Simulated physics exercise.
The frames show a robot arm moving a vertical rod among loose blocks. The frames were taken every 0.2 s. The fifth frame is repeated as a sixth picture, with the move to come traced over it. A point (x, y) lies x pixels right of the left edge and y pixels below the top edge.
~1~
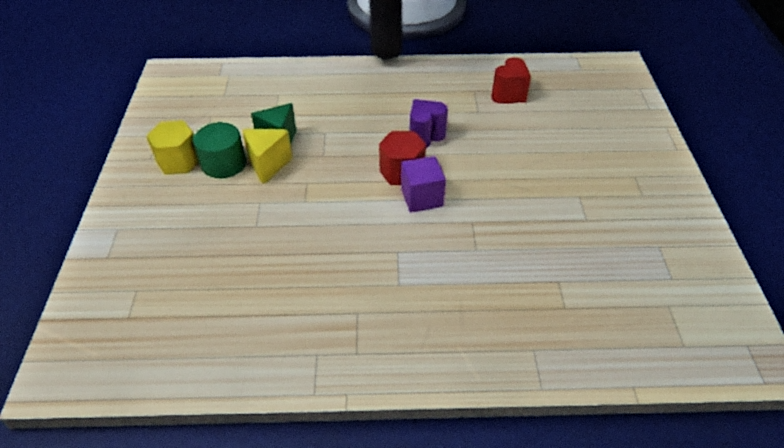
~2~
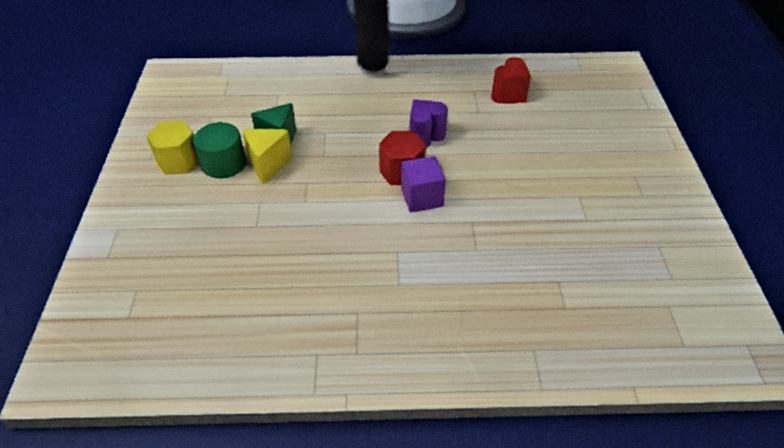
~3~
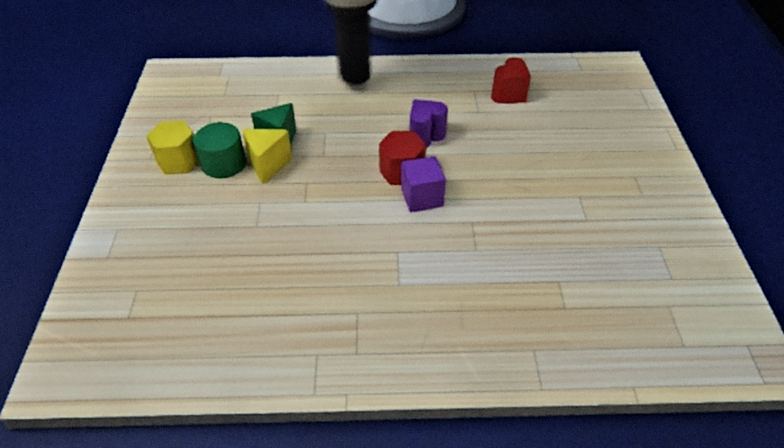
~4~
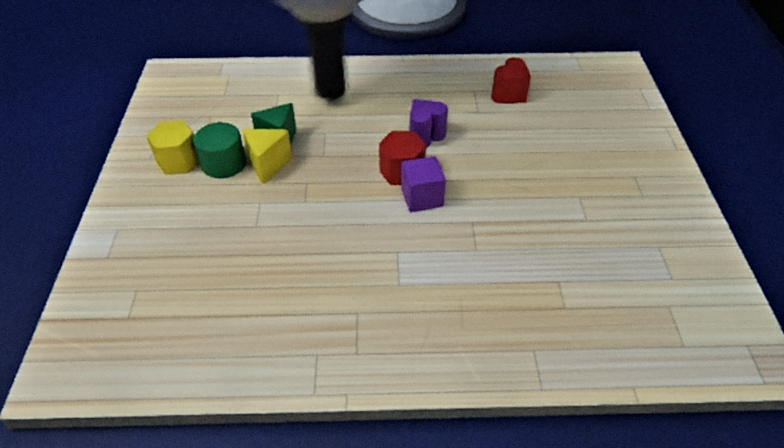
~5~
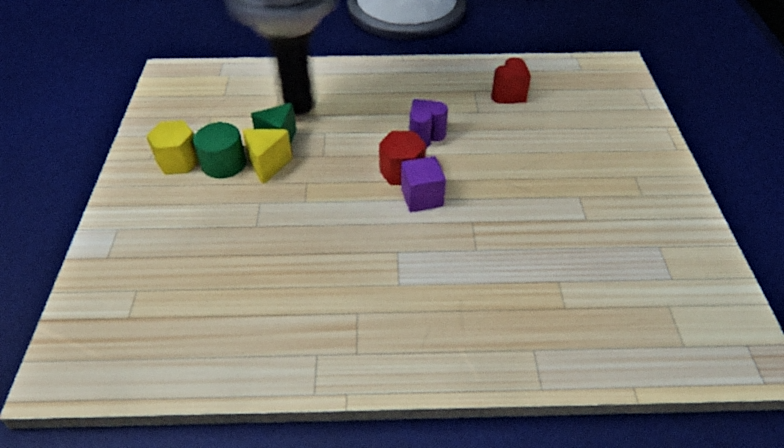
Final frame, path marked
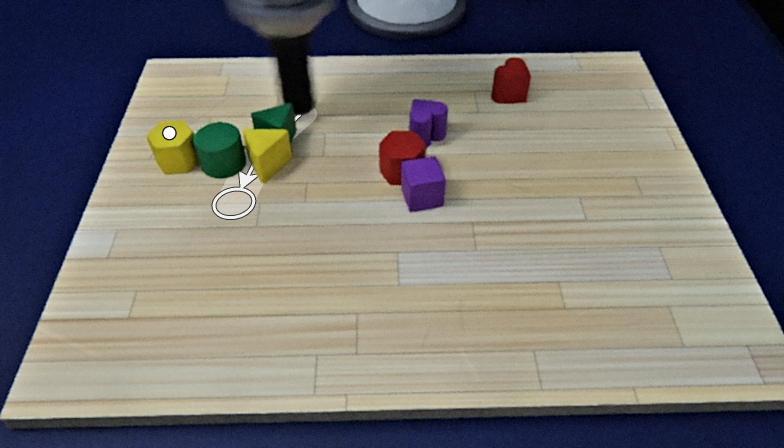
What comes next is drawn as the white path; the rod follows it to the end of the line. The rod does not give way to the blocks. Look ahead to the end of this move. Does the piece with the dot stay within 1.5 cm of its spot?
Yes - that is the case.
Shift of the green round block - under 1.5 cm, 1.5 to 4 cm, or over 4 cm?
That one ends up 1.5 to 4 cm from where it is now.
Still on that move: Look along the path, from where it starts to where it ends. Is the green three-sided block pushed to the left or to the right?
Pushed left.
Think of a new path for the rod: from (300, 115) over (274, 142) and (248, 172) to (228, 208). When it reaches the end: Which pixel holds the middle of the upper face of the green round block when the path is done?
It will end up at (193, 150).
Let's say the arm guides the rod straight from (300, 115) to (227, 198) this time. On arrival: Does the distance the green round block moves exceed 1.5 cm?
That would be a yes.
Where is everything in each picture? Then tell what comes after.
Lower end of the rod at (386, 52), tops of blocks, yellow hexagon at (169, 133), green round block at (216, 136), yellow three-sided block at (263, 138), green three-sided block at (275, 114), in the first picture.
Rod at (373, 63), blocks as before, in the second picture.
Rod at (355, 76), blocks as before, in the third picture.
Rod at (331, 91), blocks as before, in the fourth picture.
Rod at (299, 106), yellow hexagon at (169, 133), green round block at (216, 136), yellow three-sided block at (263, 138), green three-sided block at (275, 114), in the fifth picture.
The drawn path runs from (300, 115) through (273, 140) and (251, 169) to (234, 203); the dot is on the yellow hexagon.
What follows on the original path. One third of the way, rod at (270, 132); yellow three-sided block at (253, 153), turned 40° clockwise; green three-sided block at (266, 133).
Two thirds of the way, rod at (249, 161); yellow hexagon at (165, 133); green round block at (201, 145); yellow three-sided block at (241, 176), turned 25° clockwise; green three-sided block at (263, 159).
At the end, rod at (231, 194); yellow hexagon at (165, 133); green round block at (195, 151); yellow three-sided block at (237, 200), turned 15° anticlockwise; green three-sided block at (265, 174), turned 45° anticlockwise.
